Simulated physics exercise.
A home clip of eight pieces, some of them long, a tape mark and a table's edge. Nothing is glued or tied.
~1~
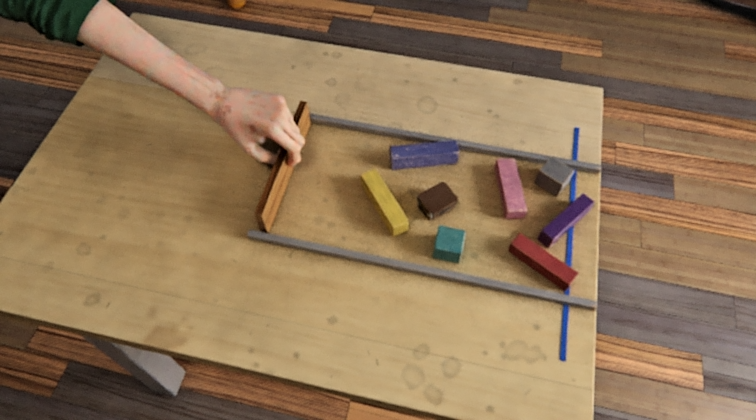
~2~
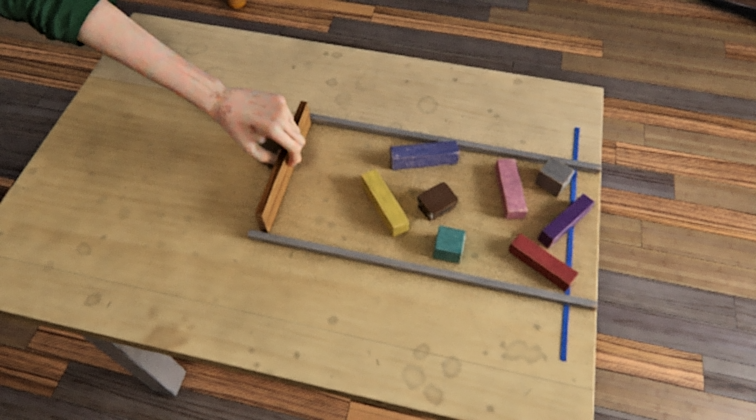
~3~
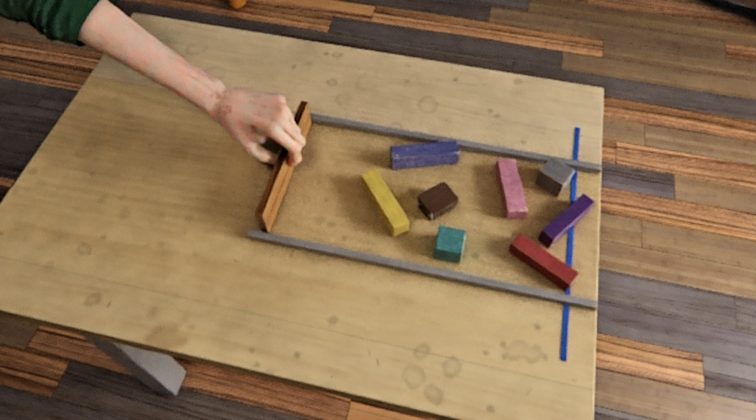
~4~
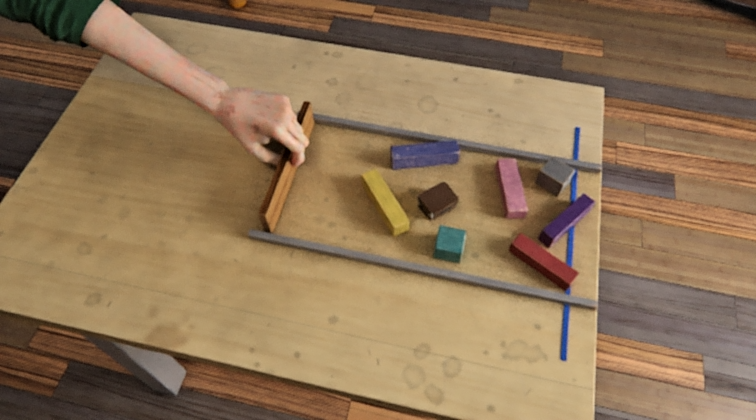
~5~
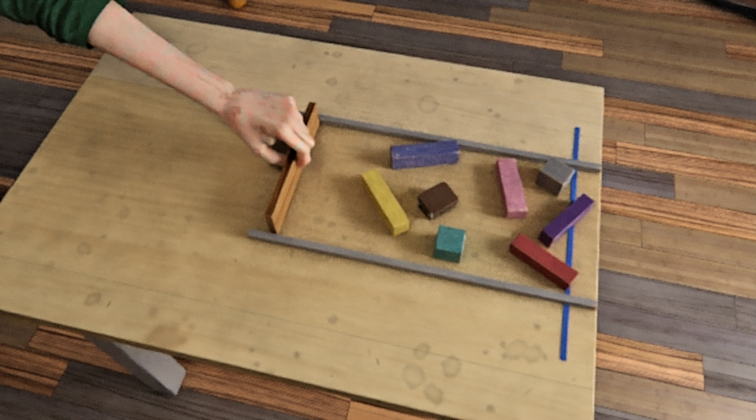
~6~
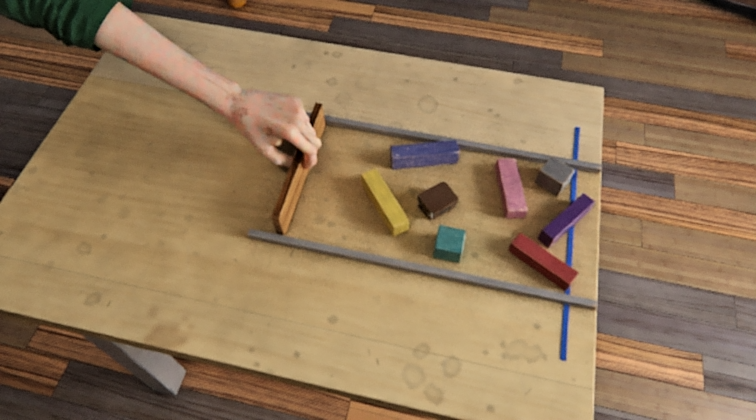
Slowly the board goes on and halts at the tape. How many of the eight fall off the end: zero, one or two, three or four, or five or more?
As it turns out, the number that fall off is five or more.
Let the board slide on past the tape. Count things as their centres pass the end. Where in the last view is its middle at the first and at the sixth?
First at (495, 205), next at (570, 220).
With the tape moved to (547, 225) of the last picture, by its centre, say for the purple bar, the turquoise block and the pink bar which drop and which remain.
The purple bar goes over, the turquoise block is kept, the pink bar is lost.
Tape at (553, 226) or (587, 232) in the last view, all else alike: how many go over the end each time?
In that order 4 and 7.
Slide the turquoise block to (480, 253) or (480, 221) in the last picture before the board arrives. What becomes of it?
In that order, it is lost; is lost.
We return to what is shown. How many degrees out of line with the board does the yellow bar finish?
Some 0 degrees.
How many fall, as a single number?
In all, 7 of them.
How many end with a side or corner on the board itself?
1 of them.
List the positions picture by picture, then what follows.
In the first picture, purple bar (566, 220); grey block (554, 177); red bar (542, 262); board (285, 165); tape (571, 230).
In the second picture, grey block (554, 177); yellow bar (384, 202).
In the third picture, red bar (543, 262); board (285, 165).
In the fourth picture, purple bar (567, 220); turquoise block (450, 244).
In the fifth picture, grey block (555, 176); brown case (438, 202).
In the sixth picture, purple bar (567, 220); grey block (555, 176); red bar (543, 261); board (300, 167); tape (571, 229).
Early on, none off yet; purple bar at rest near (567, 220); grey block at rest near (555, 176); red bar at rest near (543, 261).
A while later, none off yet; purple bar moving near (572, 224); grey block travelled about its own width near (587, 188); red bar travelled a little near (553, 265).
Finally, the number that fall off is five or more; lost, blue bar, brown case, turquoise block, pink bar, red bar, grey block and purple bar.
